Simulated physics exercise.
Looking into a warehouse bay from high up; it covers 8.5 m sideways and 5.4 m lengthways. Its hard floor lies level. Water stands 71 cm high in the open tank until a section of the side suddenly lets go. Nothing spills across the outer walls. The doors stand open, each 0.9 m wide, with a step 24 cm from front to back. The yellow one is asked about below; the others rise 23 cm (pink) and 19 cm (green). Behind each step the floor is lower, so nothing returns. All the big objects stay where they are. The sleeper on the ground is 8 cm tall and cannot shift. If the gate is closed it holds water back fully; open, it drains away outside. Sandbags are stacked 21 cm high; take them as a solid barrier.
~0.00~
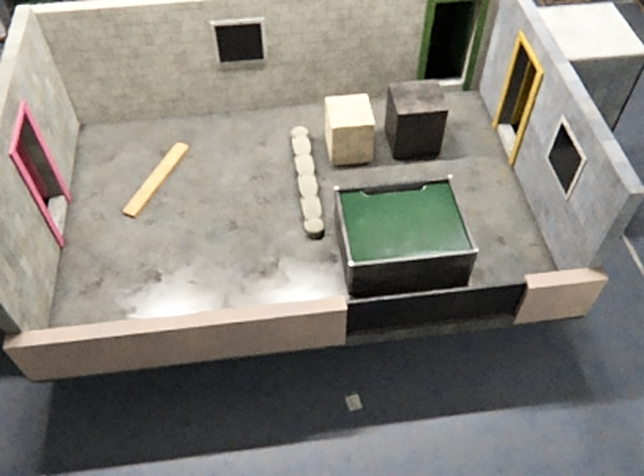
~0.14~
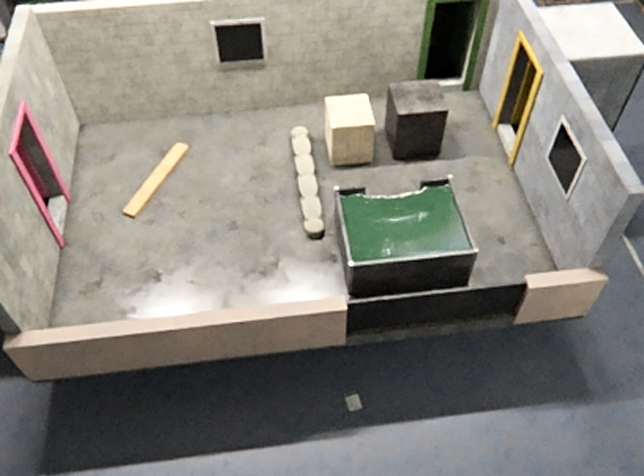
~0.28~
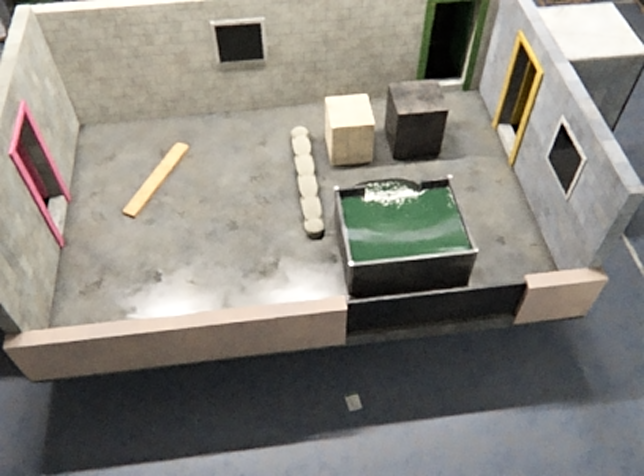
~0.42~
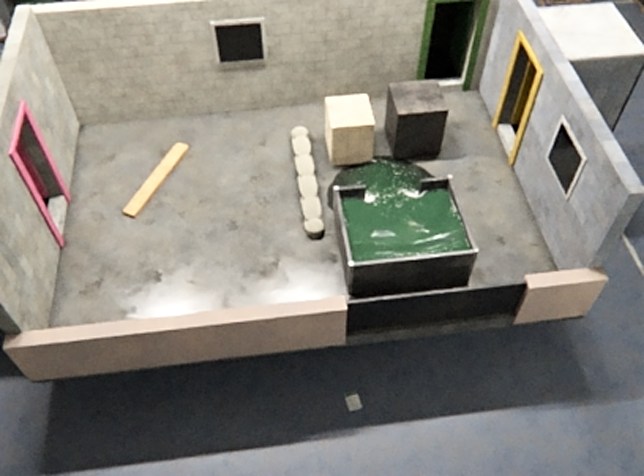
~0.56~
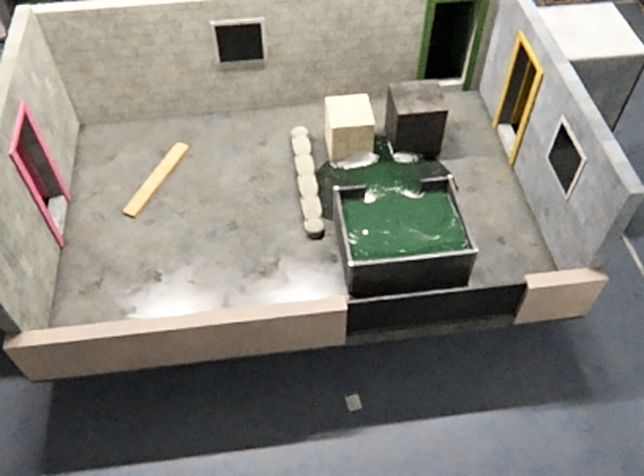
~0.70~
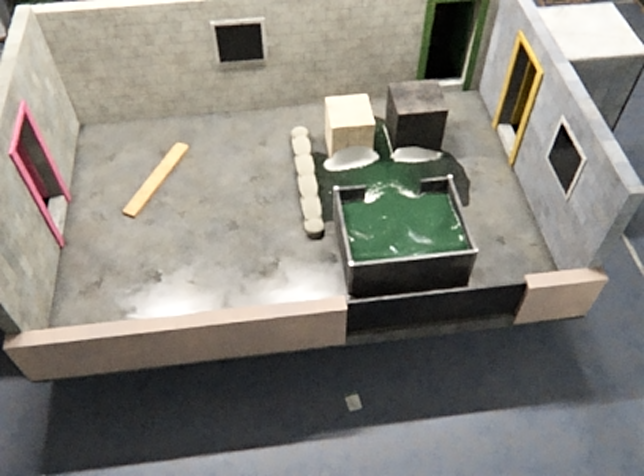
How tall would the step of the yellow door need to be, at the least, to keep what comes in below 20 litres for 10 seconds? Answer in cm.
It would have to be roughly 14 cm high.
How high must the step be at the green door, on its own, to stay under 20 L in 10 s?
About 10.5 cm at green.
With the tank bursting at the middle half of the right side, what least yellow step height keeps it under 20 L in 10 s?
Some 6.5 cm.
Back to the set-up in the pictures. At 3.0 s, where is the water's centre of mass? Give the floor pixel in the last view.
Around (391, 189).
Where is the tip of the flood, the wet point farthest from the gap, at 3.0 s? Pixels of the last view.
At about (168, 122).
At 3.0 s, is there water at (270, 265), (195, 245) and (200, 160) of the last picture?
In that order: Dry, dry, flooded.
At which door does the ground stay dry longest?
The pink one.
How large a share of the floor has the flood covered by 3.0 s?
About 35 per cent.
After 1.4 s water covers 15 % of the floor, deepest (41 cm) near (362, 166); 11 cm at the yellow door, 0 litres in over its 15 cm step.
After 3.0 s water covers 35 % of the floor, deepest (26 cm) near (362, 166); 14 cm at the yellow door, 12 litres in over its 15 cm step.
After 10.0 s water covers 90 % of the floor, deepest (12 cm) near (516, 303); 8 cm at the yellow door, 14 litres in over its 15 cm step.
At the yellow door as built, the water arrived by 1.3 s and peaked near 21 cm at 1.8 s.
Run again over the same 10 s with other heights there, 34 litres in over 12.5 cm, 8 litres over 16.5 cm. The limit of 20 litres is kept from about 14 cm up.
